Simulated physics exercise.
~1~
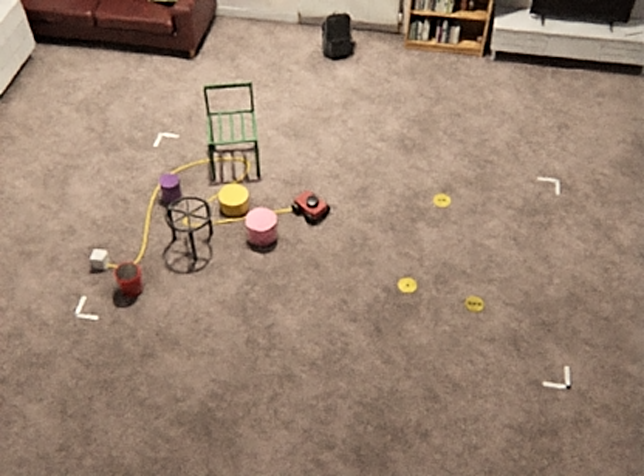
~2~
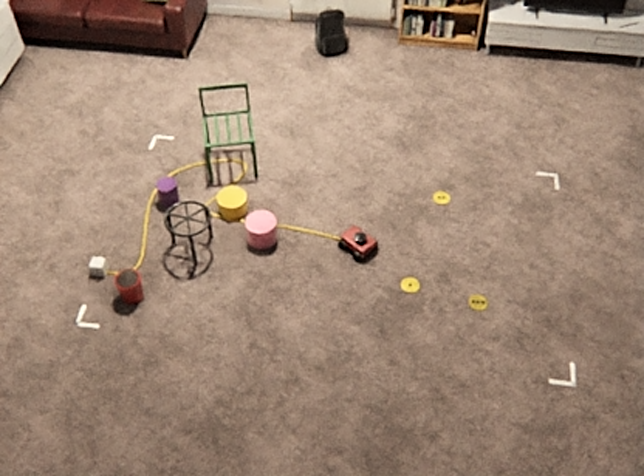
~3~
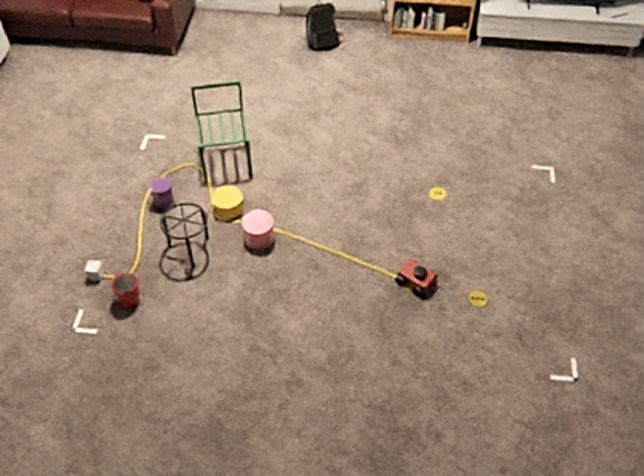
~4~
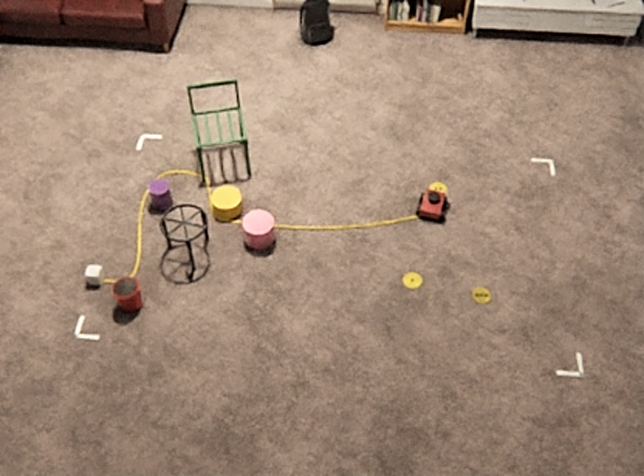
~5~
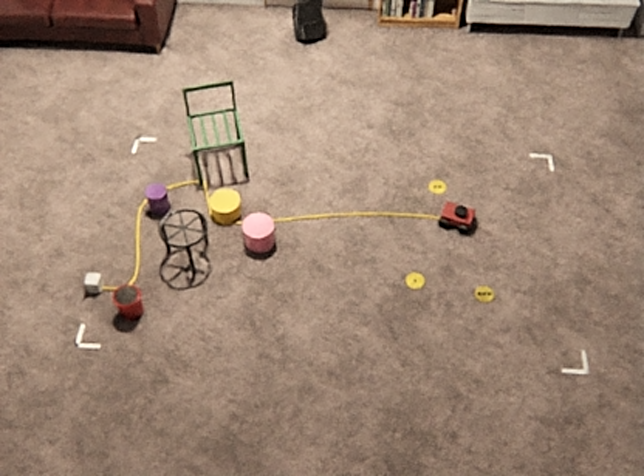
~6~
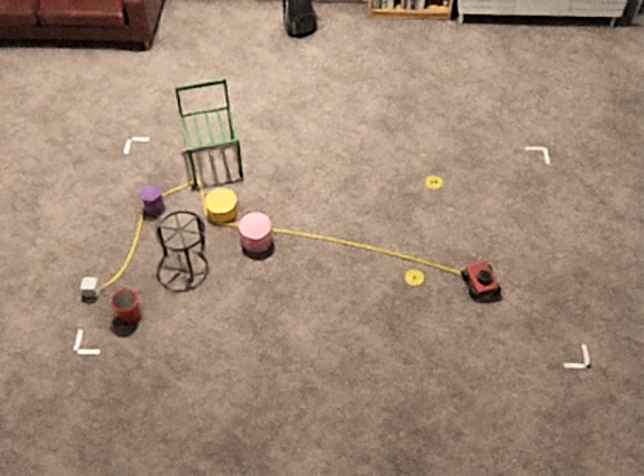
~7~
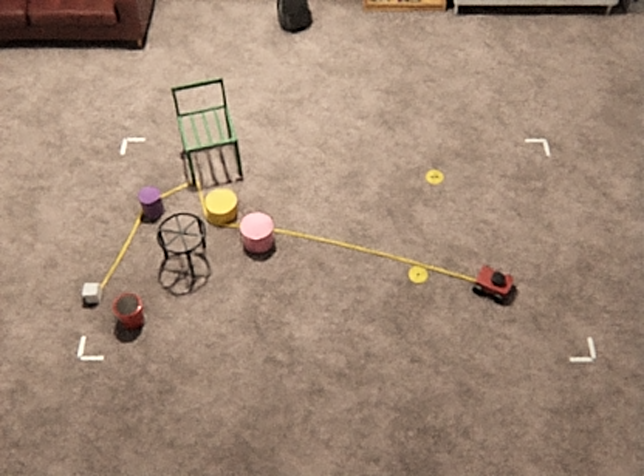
A small red cart pulled a yellow cord across the carpet past buckets, a stool and a chair, rolling to one yellow mark, up to another, then down to the third, and ended a little farther right with the cord stretched nearly straight.
